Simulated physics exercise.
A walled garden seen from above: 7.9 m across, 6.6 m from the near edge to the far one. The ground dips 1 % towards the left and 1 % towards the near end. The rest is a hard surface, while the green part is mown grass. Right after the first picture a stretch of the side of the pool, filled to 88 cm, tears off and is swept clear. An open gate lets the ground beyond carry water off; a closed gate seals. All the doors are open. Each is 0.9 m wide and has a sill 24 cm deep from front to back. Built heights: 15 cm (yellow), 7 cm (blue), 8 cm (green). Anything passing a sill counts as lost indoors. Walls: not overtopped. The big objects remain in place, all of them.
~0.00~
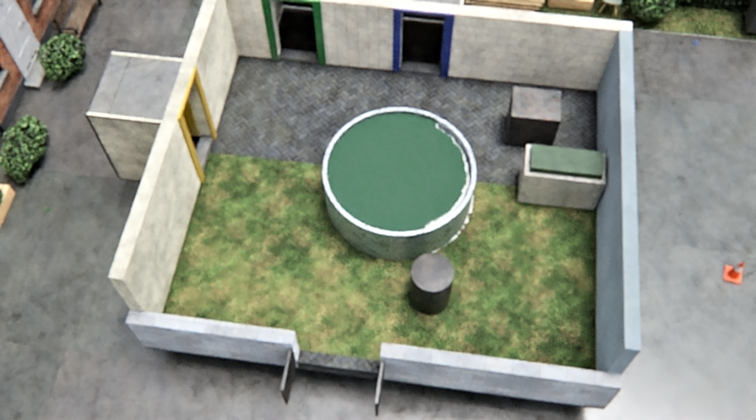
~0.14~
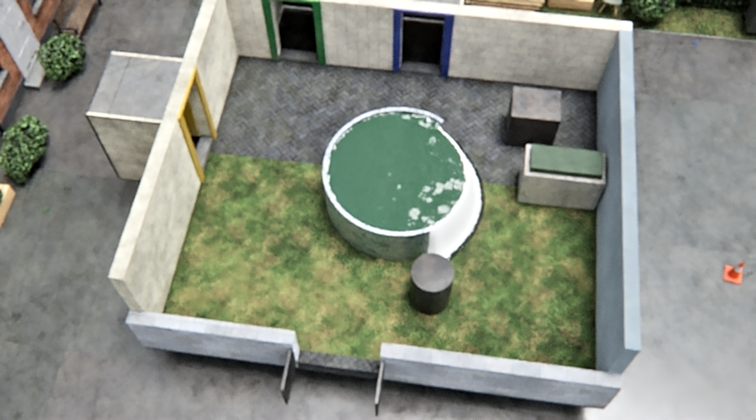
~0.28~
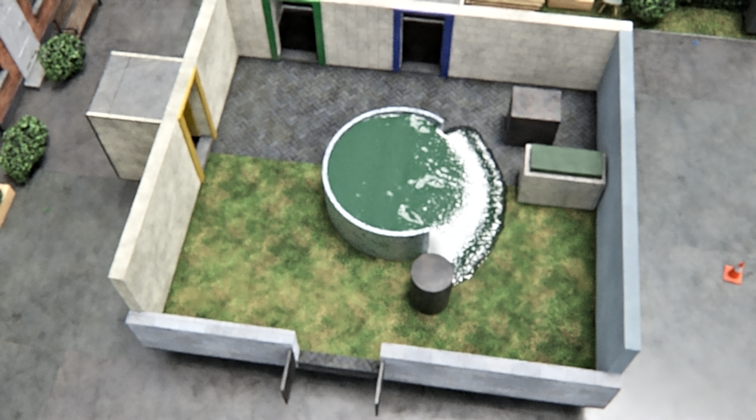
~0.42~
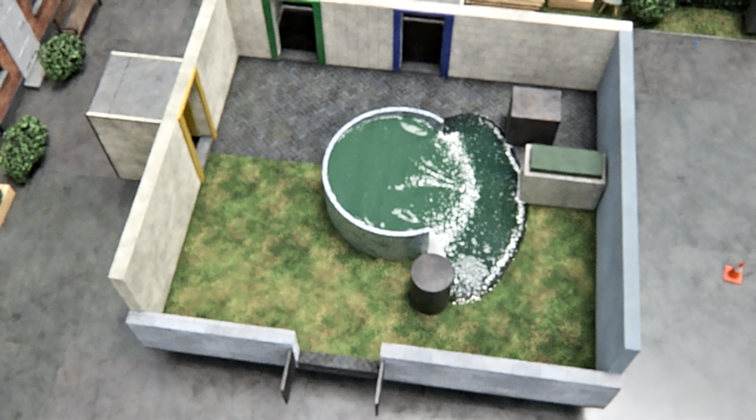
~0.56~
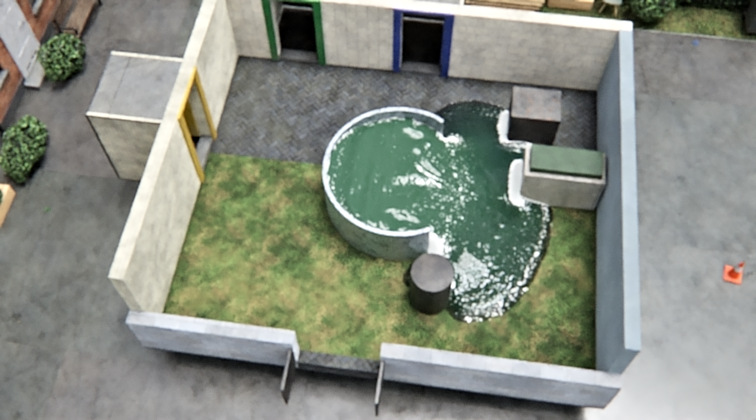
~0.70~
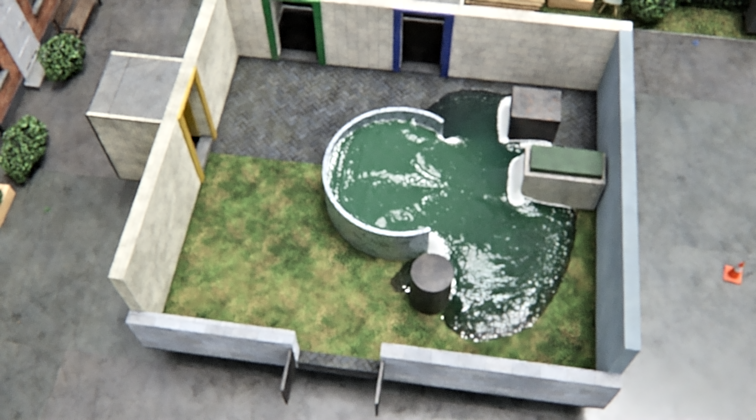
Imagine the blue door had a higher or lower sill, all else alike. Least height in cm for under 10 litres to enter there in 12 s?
Roughly 11 cm.
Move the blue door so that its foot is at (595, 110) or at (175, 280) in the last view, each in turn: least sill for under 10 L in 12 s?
You'd want about 29 cm there first, then about 15 cm.
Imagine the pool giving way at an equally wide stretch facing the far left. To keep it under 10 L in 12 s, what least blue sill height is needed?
Then the minimum is about 33 cm.
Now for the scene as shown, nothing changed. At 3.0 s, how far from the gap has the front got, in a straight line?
Close to 4.6 metres, I'd say.
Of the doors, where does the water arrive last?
That would be the yellow one, last in line.
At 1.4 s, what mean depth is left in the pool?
I'd put it at some 45 centimetres on average.
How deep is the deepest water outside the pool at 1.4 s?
Max depth: About 54 cm.
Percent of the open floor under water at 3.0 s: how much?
Approximately 55 % of the floor.
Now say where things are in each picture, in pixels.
The pool at (399, 171) is whole and still, 88 cm deep; the blue door at (422, 42) is dry, in the first frame.
The front is at a hidden place, 0.3 m from the gap at (469, 193); 0.6 m2 of floor is wet, 88 cm left at the back, in the second frame.
Water pours out at (469, 196) and has run 0.8 m, to (473, 132); about 14 cm deep outside, 88 cm at the back, in the third frame.
The gap is at (468, 198), the front 1.3 m out at (480, 294); the back of the pool holds 88 cm, in the fourth frame.
The gap is at (468, 198), the front 1.7 m out at a hidden place; the back of the pool holds 84 cm, in the fifth frame.
Water pours out at (468, 199) and has run 2.2 m, to (535, 316); about 10 cm deep outside, 74 cm at the back; the blue door at (422, 42), 3.4 m from the gap, is still 0.9 m from the nearest water, in the sixth frame.
After 1.4 s water covers 35 % of the floor, deepest (54 cm) near (507, 192); 5 cm at the blue door, 0 litres in over its 7 cm sill.
After 3.0 s water covers 55 % of the floor, deepest (47 cm) near (587, 386); 10 cm at the blue door, 1 litre in over its 7 cm sill.
After 12.0 s water covers 100 % of the floor, deepest (16 cm) near (158, 331); 6 cm at the blue door, 35 litres in over its 7 cm sill.
At the blue door as built, the water arrived by 1.4 s and peaked near 13 cm at 4.4 s.
Run again over the same 12 s with other heights there, 16 litres in over 9.5 cm, 3 litres over 13.5 cm. The limit of 10 litres is kept from about 11 cm up.
